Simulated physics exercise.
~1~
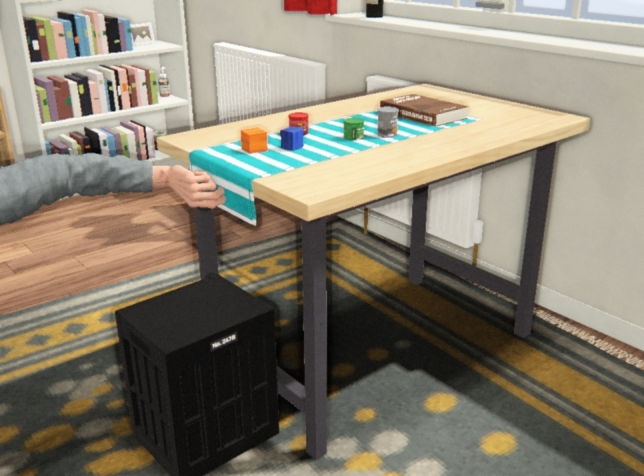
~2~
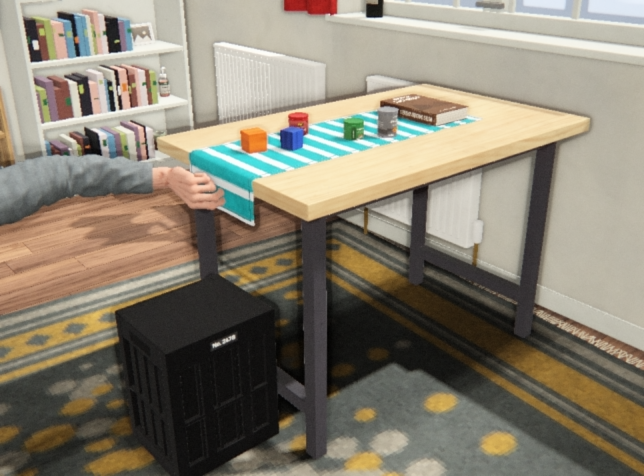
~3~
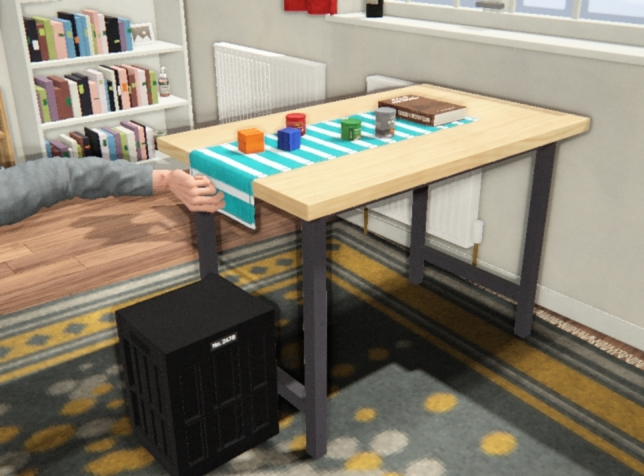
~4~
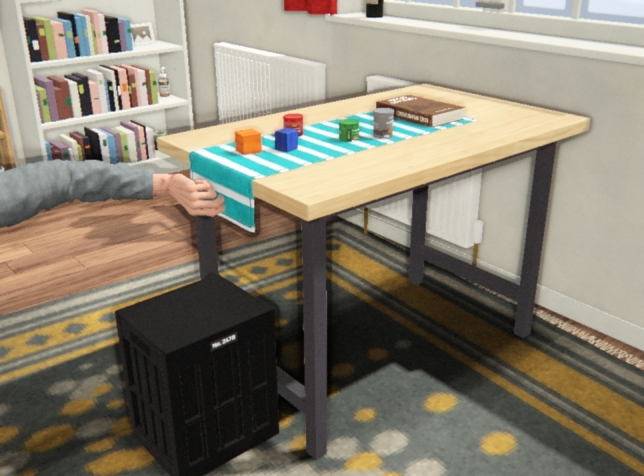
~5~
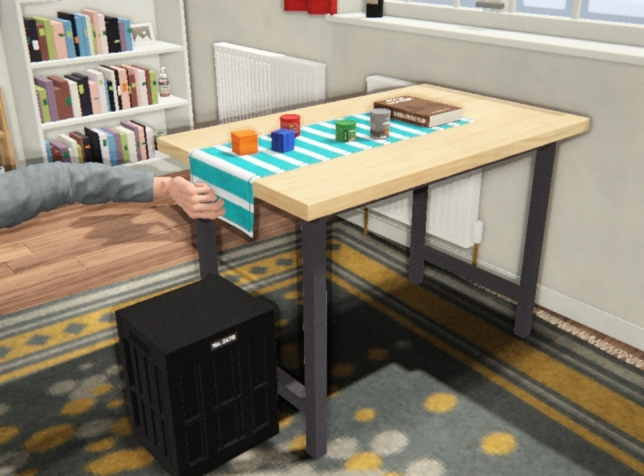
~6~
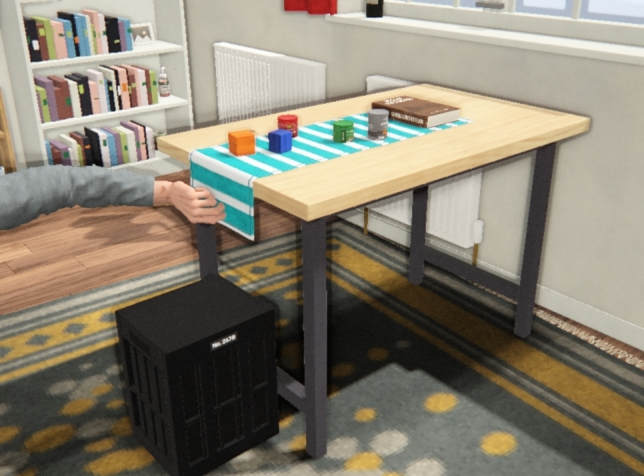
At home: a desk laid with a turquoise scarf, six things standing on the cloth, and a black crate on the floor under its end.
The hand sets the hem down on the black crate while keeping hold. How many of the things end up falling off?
It sends two things down.
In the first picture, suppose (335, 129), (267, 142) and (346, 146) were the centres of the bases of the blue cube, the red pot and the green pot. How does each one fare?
Of the three, the blue cube stays aloft, the red pot ends off the top and the green pot stays aloft.
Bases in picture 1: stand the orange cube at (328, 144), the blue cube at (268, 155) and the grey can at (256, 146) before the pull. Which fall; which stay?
As for the orange cube, it stays where it is; the blue cube tips off; the grey can tips off.
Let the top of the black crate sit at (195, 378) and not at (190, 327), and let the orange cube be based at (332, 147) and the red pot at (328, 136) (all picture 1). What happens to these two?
As for the orange cube, it leaves the top; as for the red pot, it leaves the top.
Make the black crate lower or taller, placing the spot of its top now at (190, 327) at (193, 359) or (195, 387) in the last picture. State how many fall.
First case 3, second 4.
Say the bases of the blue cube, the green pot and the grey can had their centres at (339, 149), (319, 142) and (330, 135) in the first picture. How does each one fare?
Looking at each one, the blue cube remains in position, the green pot remains in position and the grey can remains in position.
Soon after, hem near (224, 265); orange cube gone.
After that, hem on the crate; orange cube and blue cube gone.
In the end, hem on the crate; orange cube and blue cube gone. The desk loses two.
